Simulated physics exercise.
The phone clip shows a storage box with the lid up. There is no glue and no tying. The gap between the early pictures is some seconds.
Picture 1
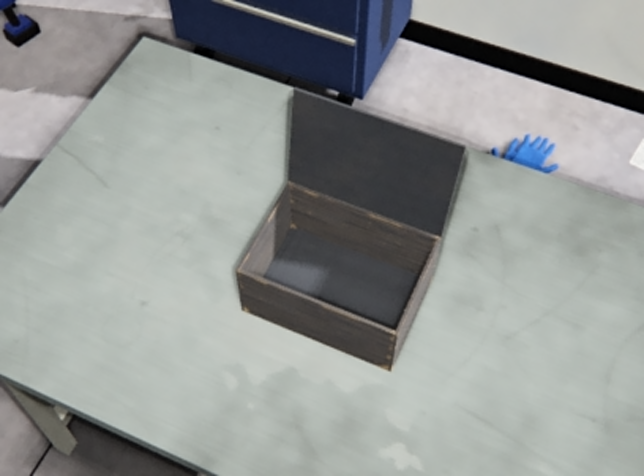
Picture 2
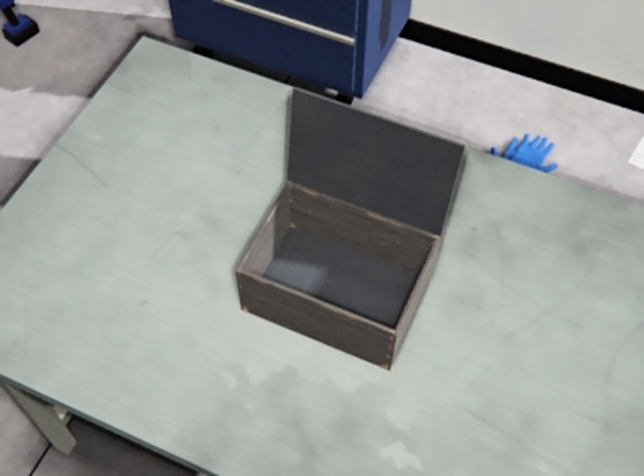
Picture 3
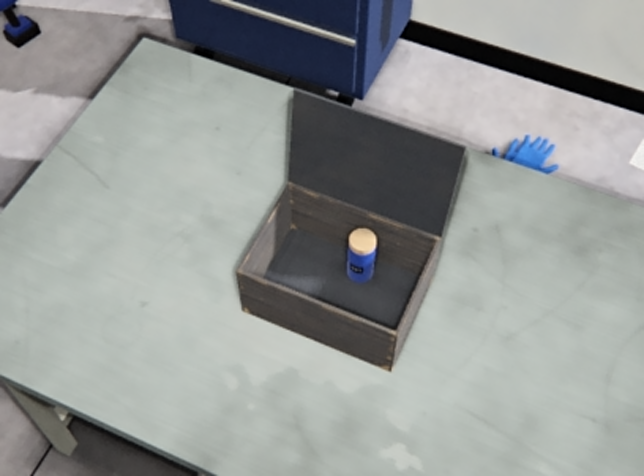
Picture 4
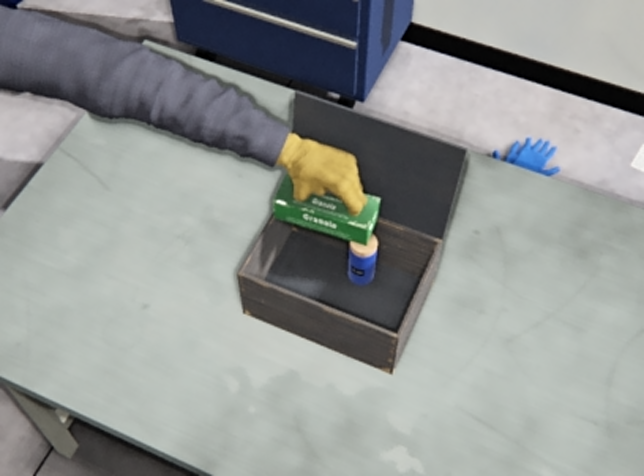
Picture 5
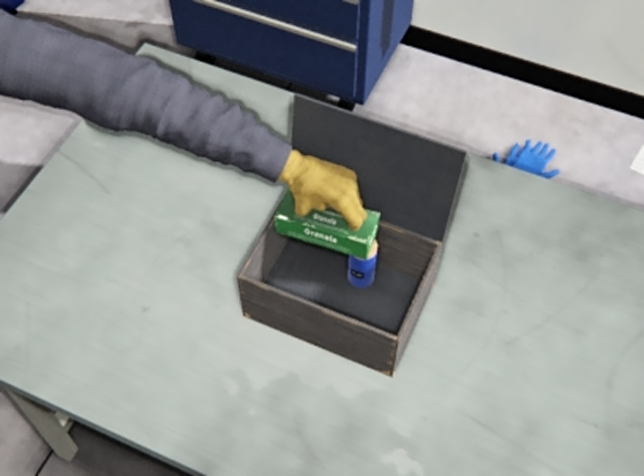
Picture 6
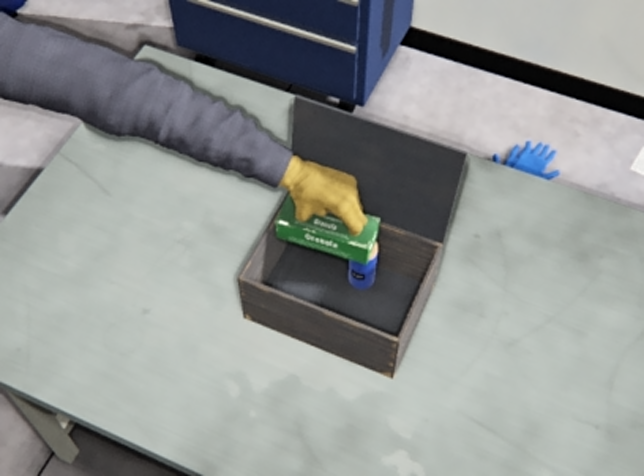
To begin with, an open wooden box sits empty on a pale green table, its lid raised. A blue shaker with a tan top then appears inside it. Next, a yellow-gloved hand holds a green carton over the box and lowers it slightly, down beside the shaker.
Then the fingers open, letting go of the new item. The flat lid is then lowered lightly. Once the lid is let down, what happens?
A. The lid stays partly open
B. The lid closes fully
Option B: The lid closes fully.
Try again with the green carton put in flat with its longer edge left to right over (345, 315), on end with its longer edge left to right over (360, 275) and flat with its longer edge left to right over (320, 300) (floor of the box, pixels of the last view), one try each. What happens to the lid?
Going in order, the lid comes down all the way, then is left partly open, then comes down all the way.
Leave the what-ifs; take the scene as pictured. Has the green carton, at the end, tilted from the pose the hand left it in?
Looking at the last picture, it sits at an angle.
Then, 0.40 s on from there, green carton on its side near (327, 299).
Then, 1.50 s on from there, lid 62° above the rim; green carton on its side near (327, 301).
Then, 1.90 s on from there, lid 25° above the rim; green carton on its side near (327, 301).
In the end, lid shut; toppled in the box, green carton; blue shaker unmoved. At the end, from the last picture's camera, green carton near (327, 301).
